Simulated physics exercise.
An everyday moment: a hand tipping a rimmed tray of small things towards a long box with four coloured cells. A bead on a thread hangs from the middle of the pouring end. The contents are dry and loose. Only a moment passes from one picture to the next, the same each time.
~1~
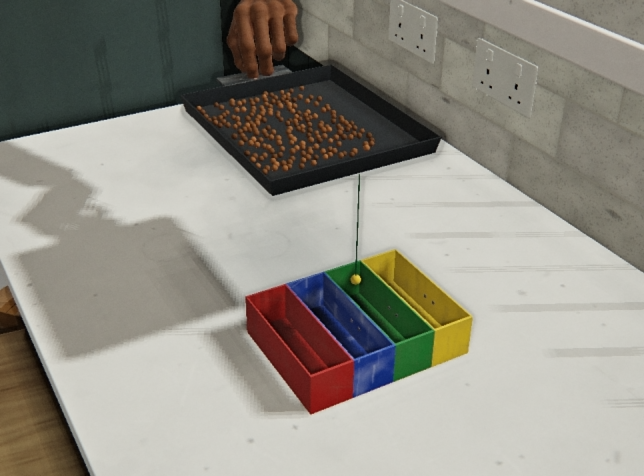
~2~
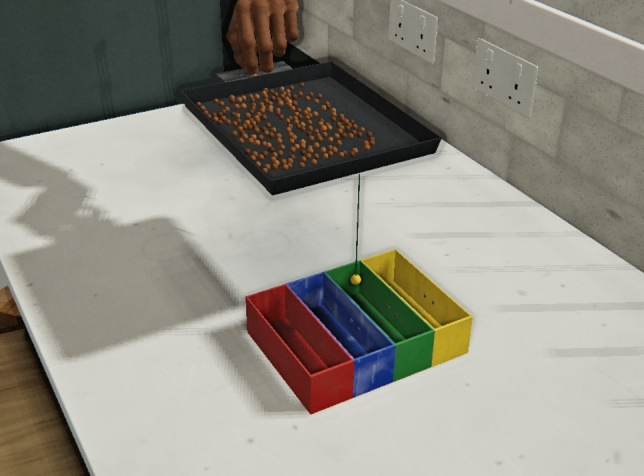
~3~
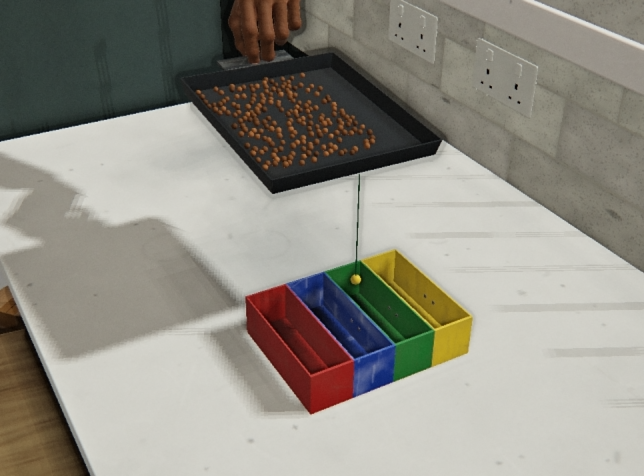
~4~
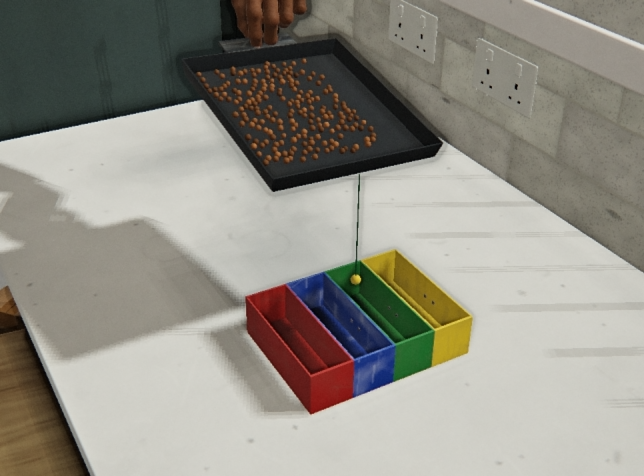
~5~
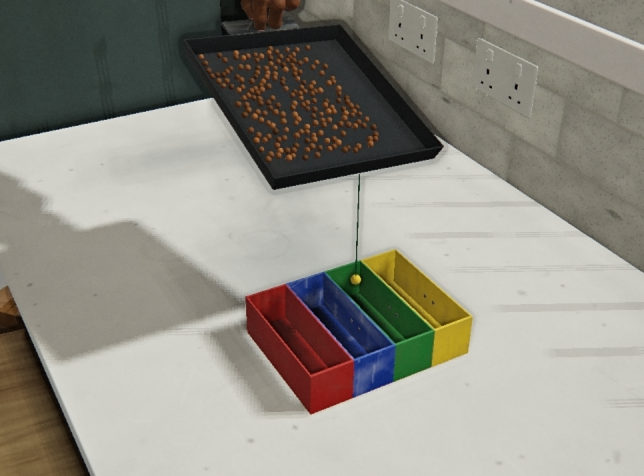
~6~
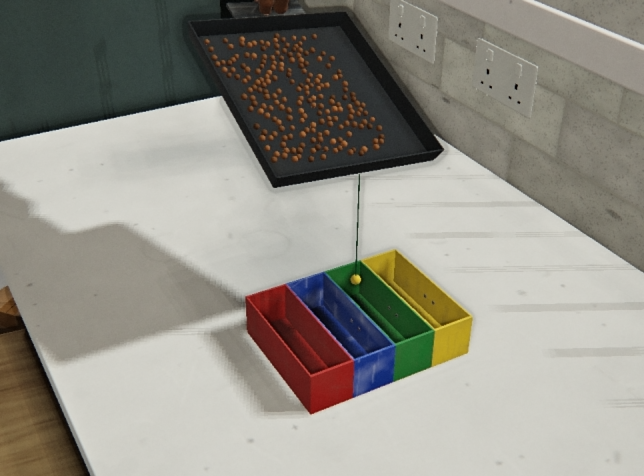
Black tray of small orange-brown balls tilting steadily as a hand raises its far end above a red, blue, green and yellow box.
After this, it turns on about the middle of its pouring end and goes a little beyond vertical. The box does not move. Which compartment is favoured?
The yellow cell gets the most.
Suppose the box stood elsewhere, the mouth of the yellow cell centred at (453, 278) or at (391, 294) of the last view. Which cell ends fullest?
At the first place the green one, at the second yellow.
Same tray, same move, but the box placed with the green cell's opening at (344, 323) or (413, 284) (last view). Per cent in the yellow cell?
In turn 20 and 30 in a hundred.
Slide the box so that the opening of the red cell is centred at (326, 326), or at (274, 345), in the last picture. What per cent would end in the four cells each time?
First some 90, then 30 per cent.
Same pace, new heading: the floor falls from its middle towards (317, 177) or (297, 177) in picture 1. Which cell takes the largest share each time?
First the cell in red, then the cell in red.
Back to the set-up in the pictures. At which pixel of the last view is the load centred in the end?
At about (430, 329).
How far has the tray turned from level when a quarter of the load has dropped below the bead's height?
Near 95 degrees.
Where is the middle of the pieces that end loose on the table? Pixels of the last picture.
Around (486, 312).
Soon, tray tipped steeply; most on the tray; a stray few in the yellow cell; about a quarter falling or outside the box.
A while on, tray tipped past a quarter turn; about a quarter on the tray; about a quarter in the yellow cell; a small part in the green cell; about half falling or outside the box.
Towards the end, tray tipped past a quarter turn; about half in the yellow cell; about a quarter in the green cell; a stray few in the blue cell; about a third falling or outside the box.
Finally, tray tipped past a quarter turn; about half in the yellow cell; about a quarter in the green cell; a stray few in the blue cell; none in the red cell; about a third outside the box.
